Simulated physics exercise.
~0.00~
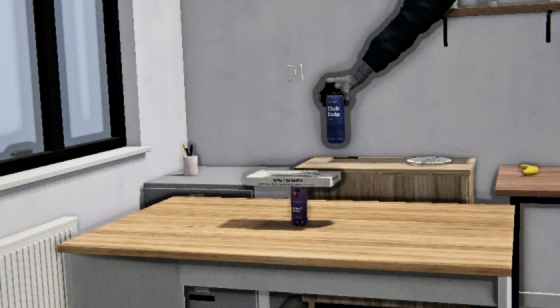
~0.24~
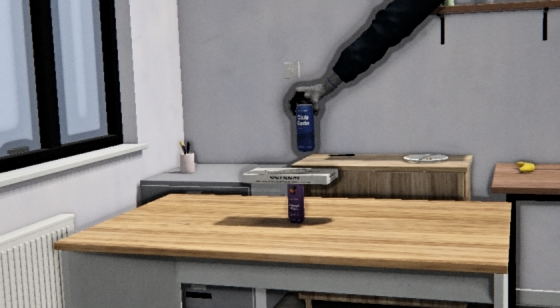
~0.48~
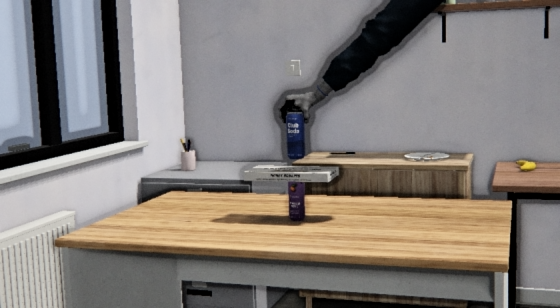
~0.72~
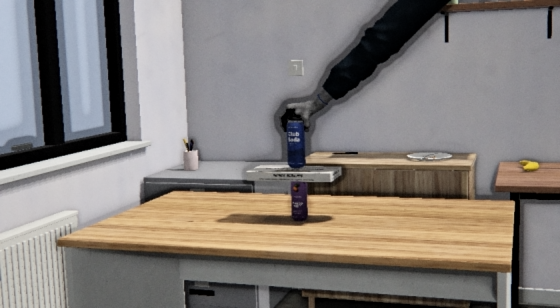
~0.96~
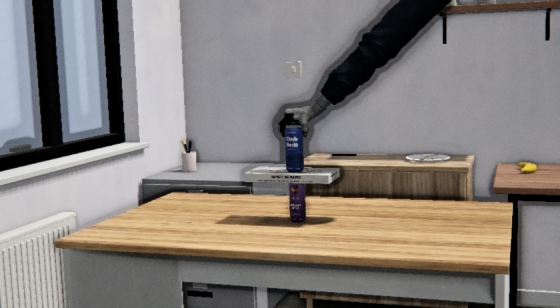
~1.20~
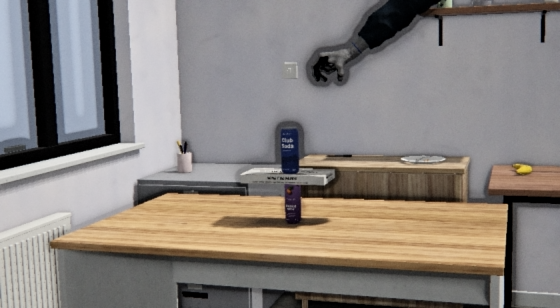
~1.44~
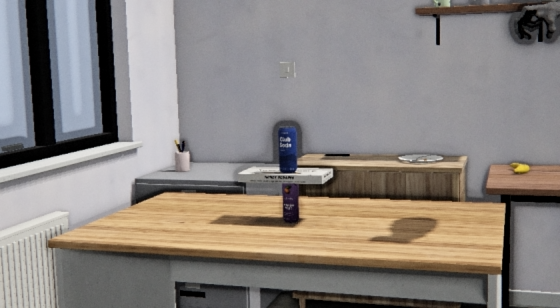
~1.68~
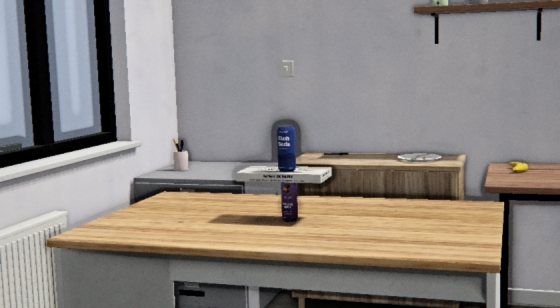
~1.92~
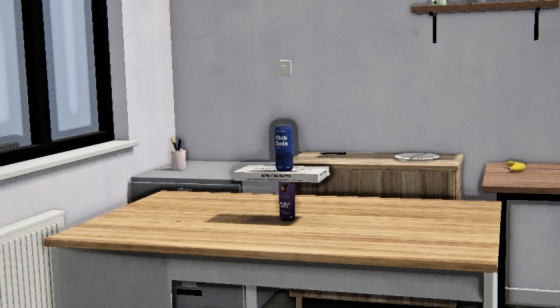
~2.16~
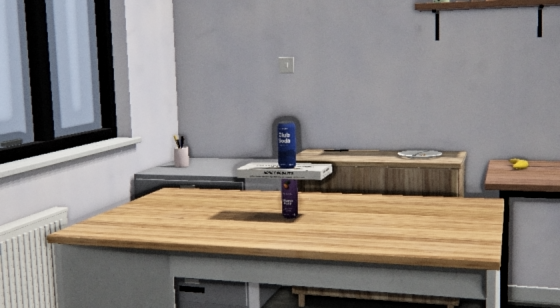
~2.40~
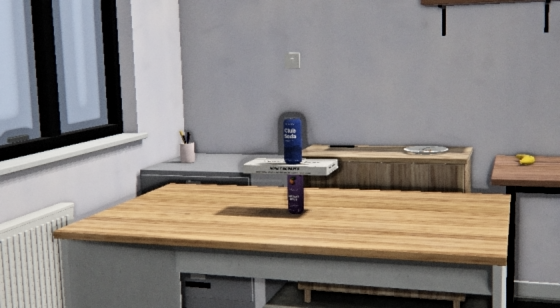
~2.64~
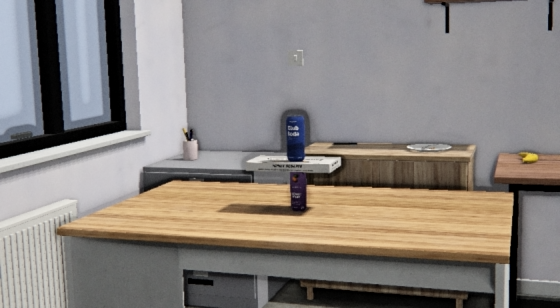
Blue can being lowered by a dark-sleeved hand onto a white packet atop a purple can, then standing balanced once released.
